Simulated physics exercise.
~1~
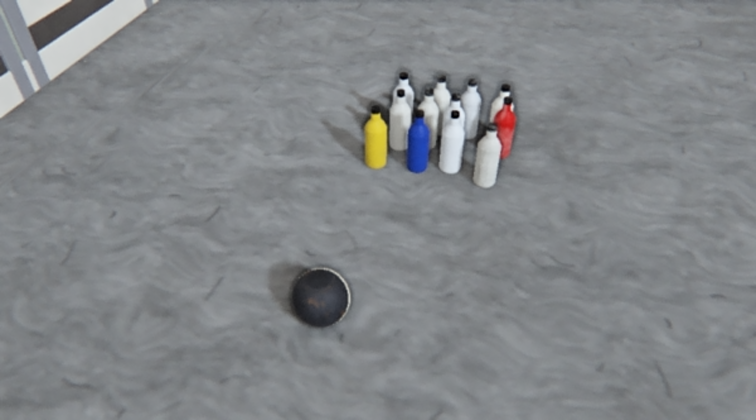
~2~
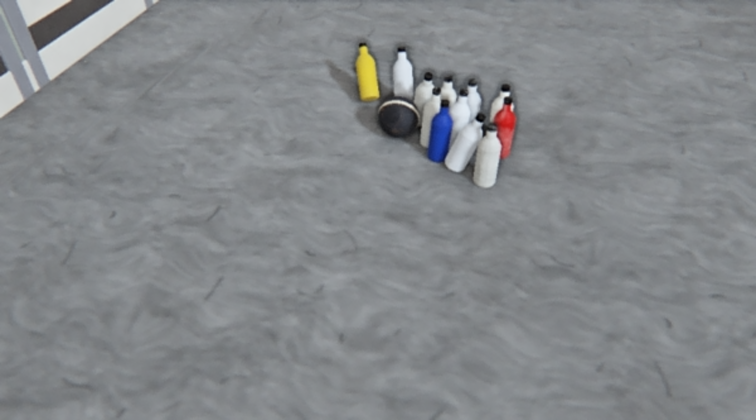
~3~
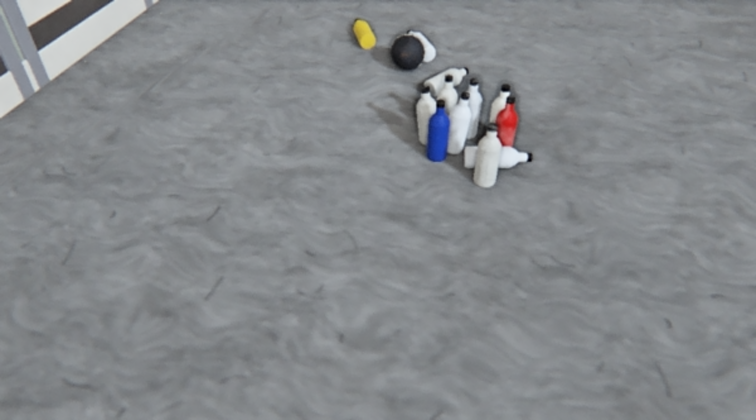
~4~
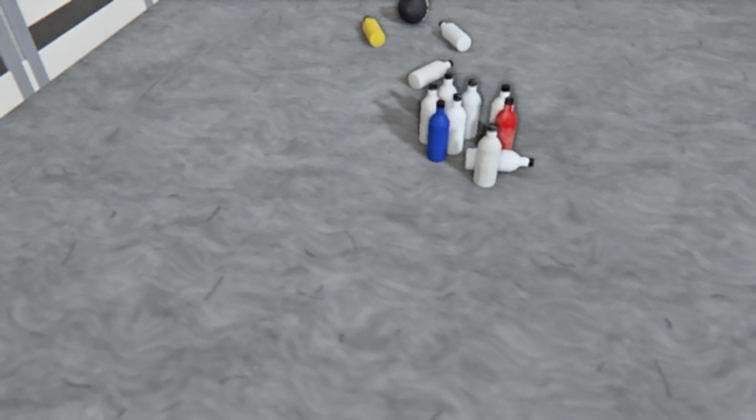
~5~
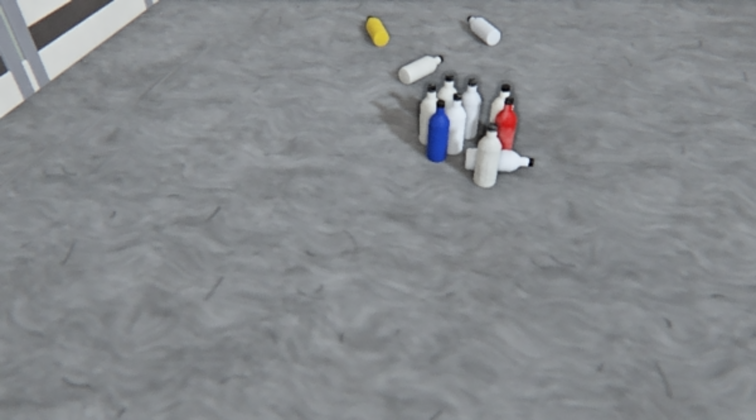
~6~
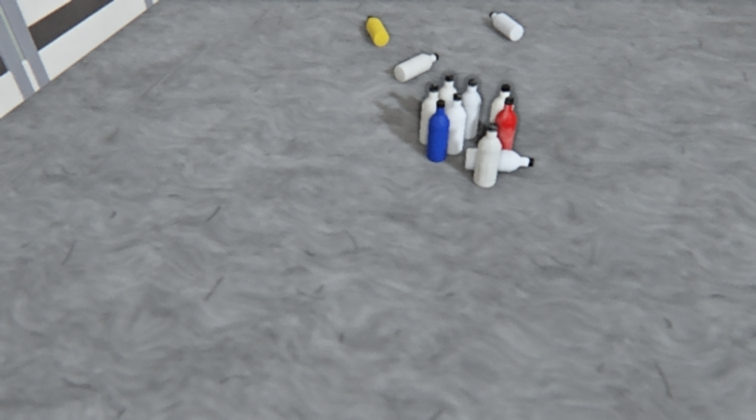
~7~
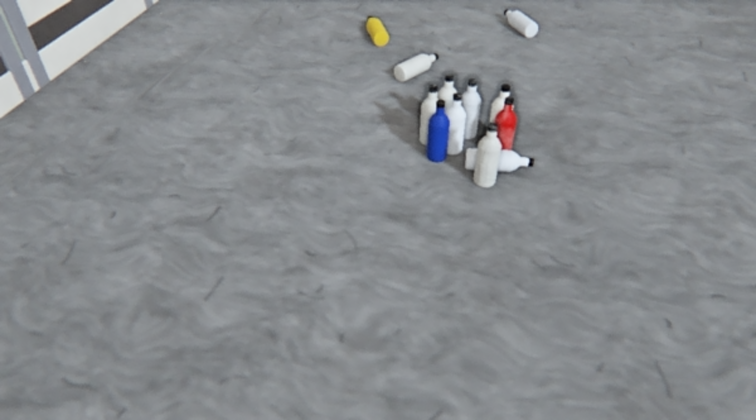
On a grey floor, a dark ball rolls into grouped bottles, toppling the yellow one and three white ones, then leaves view.
